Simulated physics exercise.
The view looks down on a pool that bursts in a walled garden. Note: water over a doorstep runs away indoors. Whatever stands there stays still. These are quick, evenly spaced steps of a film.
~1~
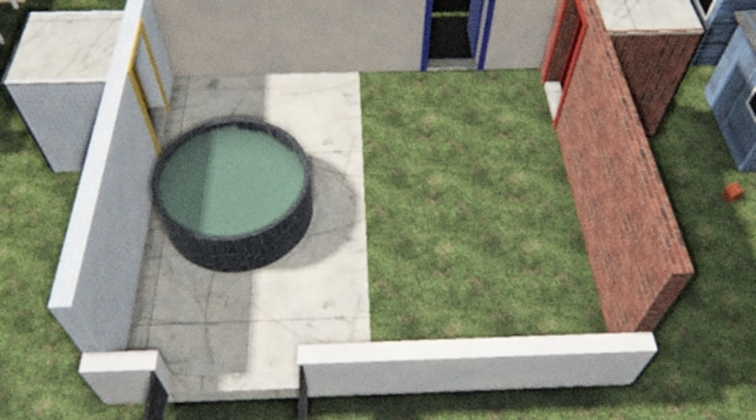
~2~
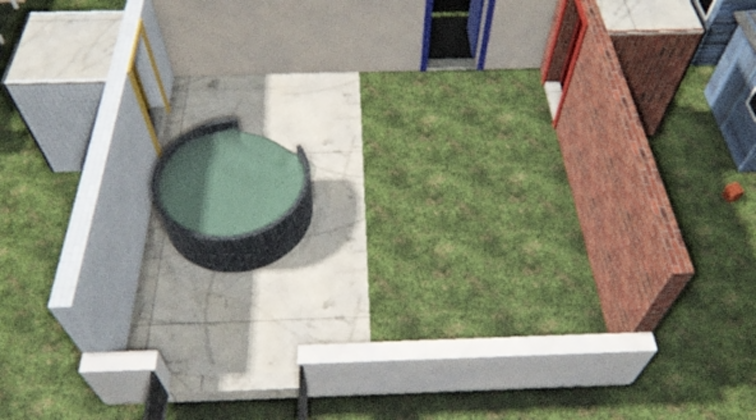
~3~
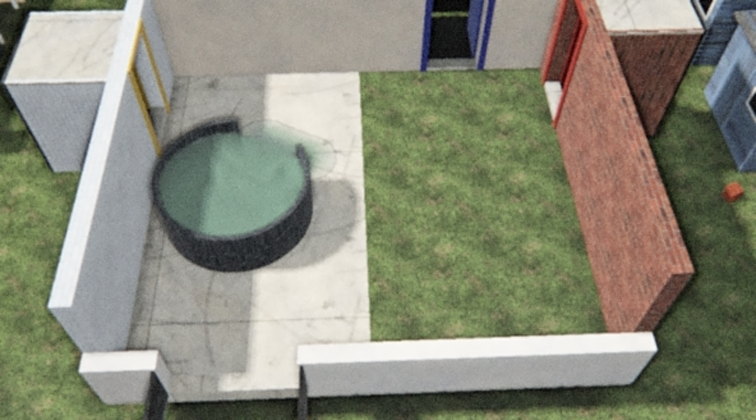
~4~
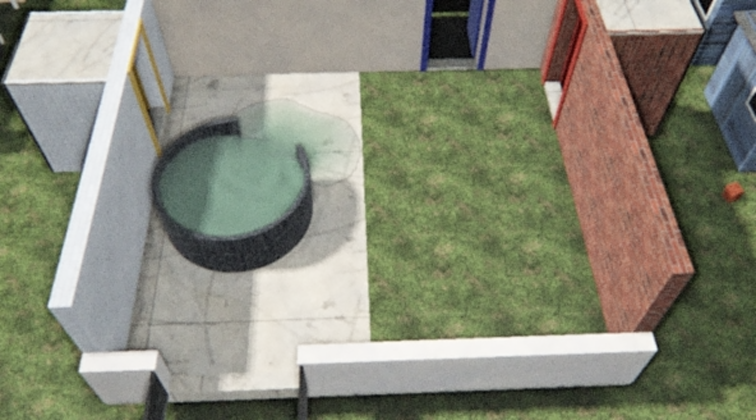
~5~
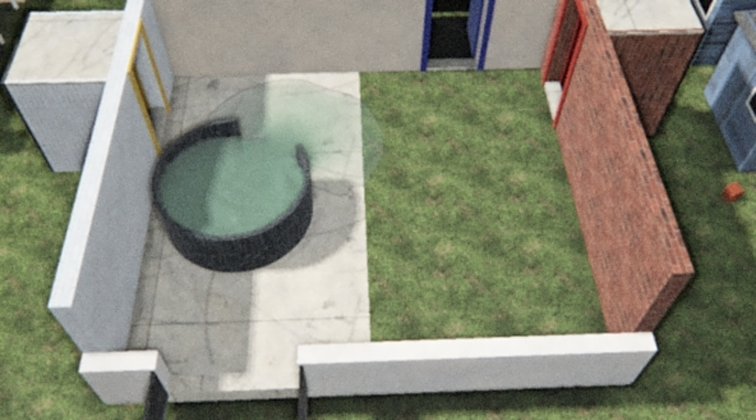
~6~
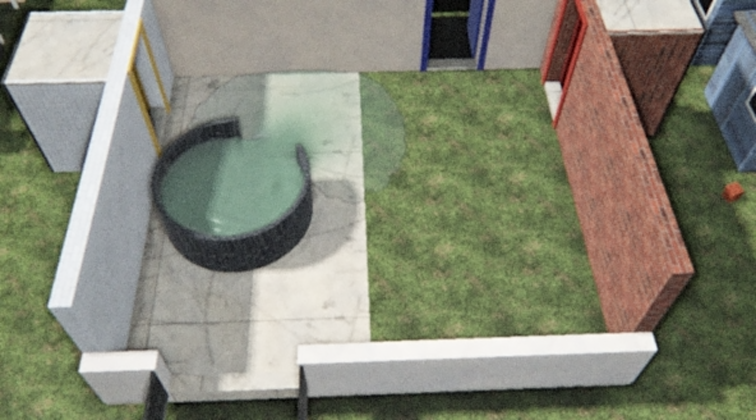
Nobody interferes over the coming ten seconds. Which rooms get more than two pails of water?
My prediction: The blue door is swamped, the red door is swamped, the yellow door is not swamped.
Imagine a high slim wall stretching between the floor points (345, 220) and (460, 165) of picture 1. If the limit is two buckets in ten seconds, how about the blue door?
The blue one exceeds the threshold.
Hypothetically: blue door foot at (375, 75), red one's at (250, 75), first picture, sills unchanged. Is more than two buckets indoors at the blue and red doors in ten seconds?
Result - blue door crosses the line, red door crosses the line.
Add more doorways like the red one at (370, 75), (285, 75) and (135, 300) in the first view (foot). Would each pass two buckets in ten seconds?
As listed: Takes more, goes over, takes less.
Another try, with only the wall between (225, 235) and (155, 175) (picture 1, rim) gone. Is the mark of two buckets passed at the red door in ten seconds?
In short: Red lets less in.
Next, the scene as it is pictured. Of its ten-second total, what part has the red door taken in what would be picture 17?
Something like 0 in a hundred.
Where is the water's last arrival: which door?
The red one.
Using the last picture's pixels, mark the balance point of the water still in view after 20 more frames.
About (332, 143) in the last view.
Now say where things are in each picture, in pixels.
In the first frame, still water in the round pool at (232, 179).
In the second frame, the front is at a hidden place, out from the gap on the round pool's far side.
In the third frame, water pours out on the round pool's far side and has run to a hidden place.
In the fourth frame, the front is at (343, 125), out from the gap on the round pool's far side.
In the fifth frame, the front is at (364, 109), out from the gap on the round pool's far side.
In the sixth frame, the front is at (359, 77), out from the gap on the round pool's far side.
A moment on, water covers 25 % of the floor; the blue door wet at the sill, nothing in, the red door not reached, the yellow door wet at the sill, nothing in.
Next, water covers 35 % of the floor; the blue door under two buckets in, the red door not reached, the yellow door wet at the sill, nothing in.
Then, water covers 50 % of the floor; the blue door over two buckets in, the red door over two buckets in, the yellow door wet at the sill, nothing in.
Later, water covers 75 % of the floor; the blue door over two buckets in, the red door far over two buckets in, the yellow door wet at the sill, nothing in.
In the end, water covers 100 % of the floor; the blue door far over two buckets in, the red door far over two buckets in, the yellow door wet at the sill, nothing in.
